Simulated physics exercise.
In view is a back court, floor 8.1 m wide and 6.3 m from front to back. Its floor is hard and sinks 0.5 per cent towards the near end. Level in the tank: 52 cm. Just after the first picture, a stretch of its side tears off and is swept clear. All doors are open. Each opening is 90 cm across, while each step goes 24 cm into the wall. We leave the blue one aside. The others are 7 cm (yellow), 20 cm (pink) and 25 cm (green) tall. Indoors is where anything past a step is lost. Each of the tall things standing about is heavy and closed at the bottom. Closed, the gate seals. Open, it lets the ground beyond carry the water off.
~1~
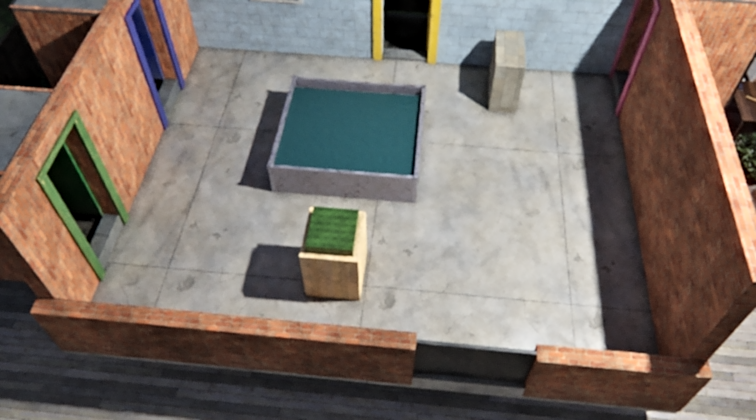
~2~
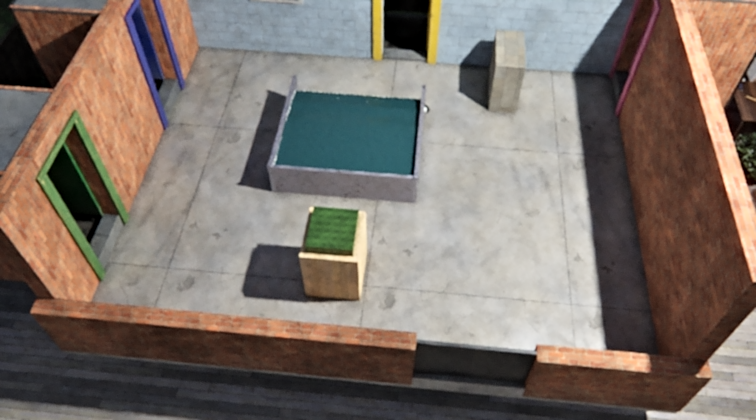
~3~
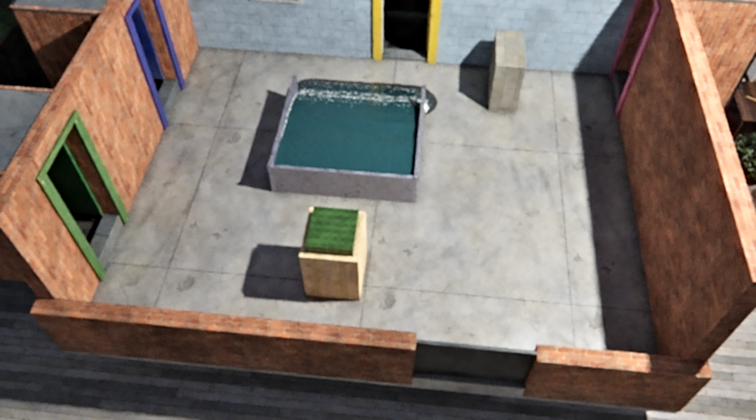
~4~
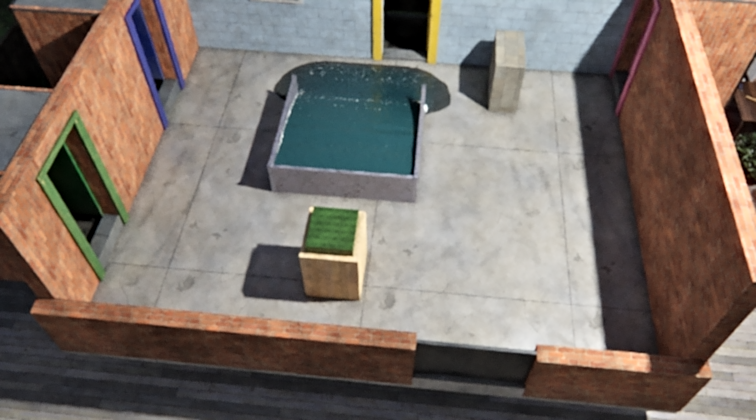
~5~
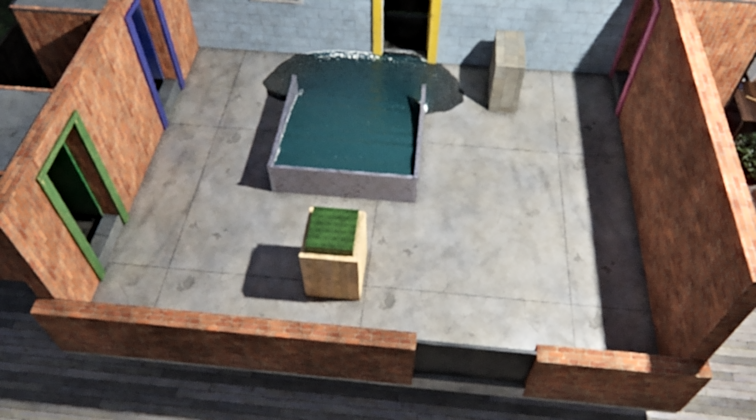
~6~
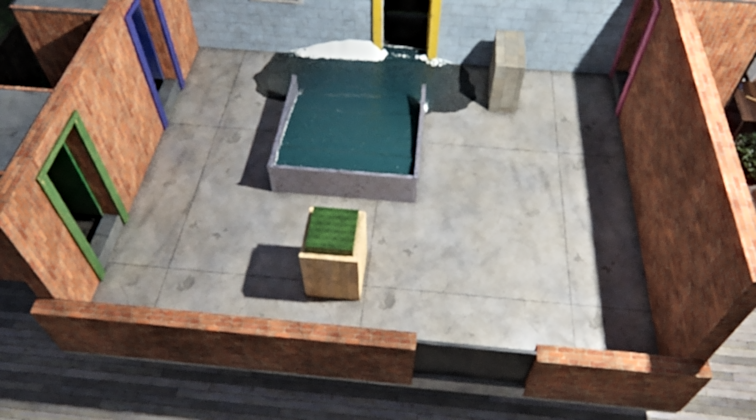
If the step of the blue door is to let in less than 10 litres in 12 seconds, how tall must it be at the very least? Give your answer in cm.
At the very least, close to 11 cm.
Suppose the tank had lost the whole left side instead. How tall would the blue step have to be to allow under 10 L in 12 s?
If so: Around 26 cm.
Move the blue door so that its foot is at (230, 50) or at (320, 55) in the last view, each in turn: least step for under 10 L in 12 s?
First place around 15 cm, second around 29 cm.
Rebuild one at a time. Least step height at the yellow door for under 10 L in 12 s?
Yellow door - some 32 centimetres.
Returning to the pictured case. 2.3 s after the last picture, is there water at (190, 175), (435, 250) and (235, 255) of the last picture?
Status: Clear / clear / clear.
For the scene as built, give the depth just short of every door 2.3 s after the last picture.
Depth (cm): Yellow 21 / pink 13 / green 0 / blue 15.
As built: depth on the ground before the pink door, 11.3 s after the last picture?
The depth there is around 1.5 cm.
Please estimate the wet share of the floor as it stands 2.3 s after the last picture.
I'd say near 25 percent is wet.
Then, 0.7 s after the last picture water covers 10 % of the floor, deepest (37 cm) near (360, 63); it has not reached the blue door.
Then, 2.3 s after the last picture water covers 25 % of the floor, deepest (28 cm) near (204, 58); 15 cm at the blue door, 0 litres in over its 27 cm step.
Then, 11.3 s after the last picture water covers 90 % of the floor, deepest (8 cm) near (638, 383); 4 cm at the blue door, 0 litres in over its 27 cm step.
At the blue door as built, the water peaked near 15 cm, 2.7 s after the last picture.
With a step of 10 cm, 15 litres would have come in within the 12 s; with 13.5 cm, 3 litres. So under 10 litres takes about 11 cm.
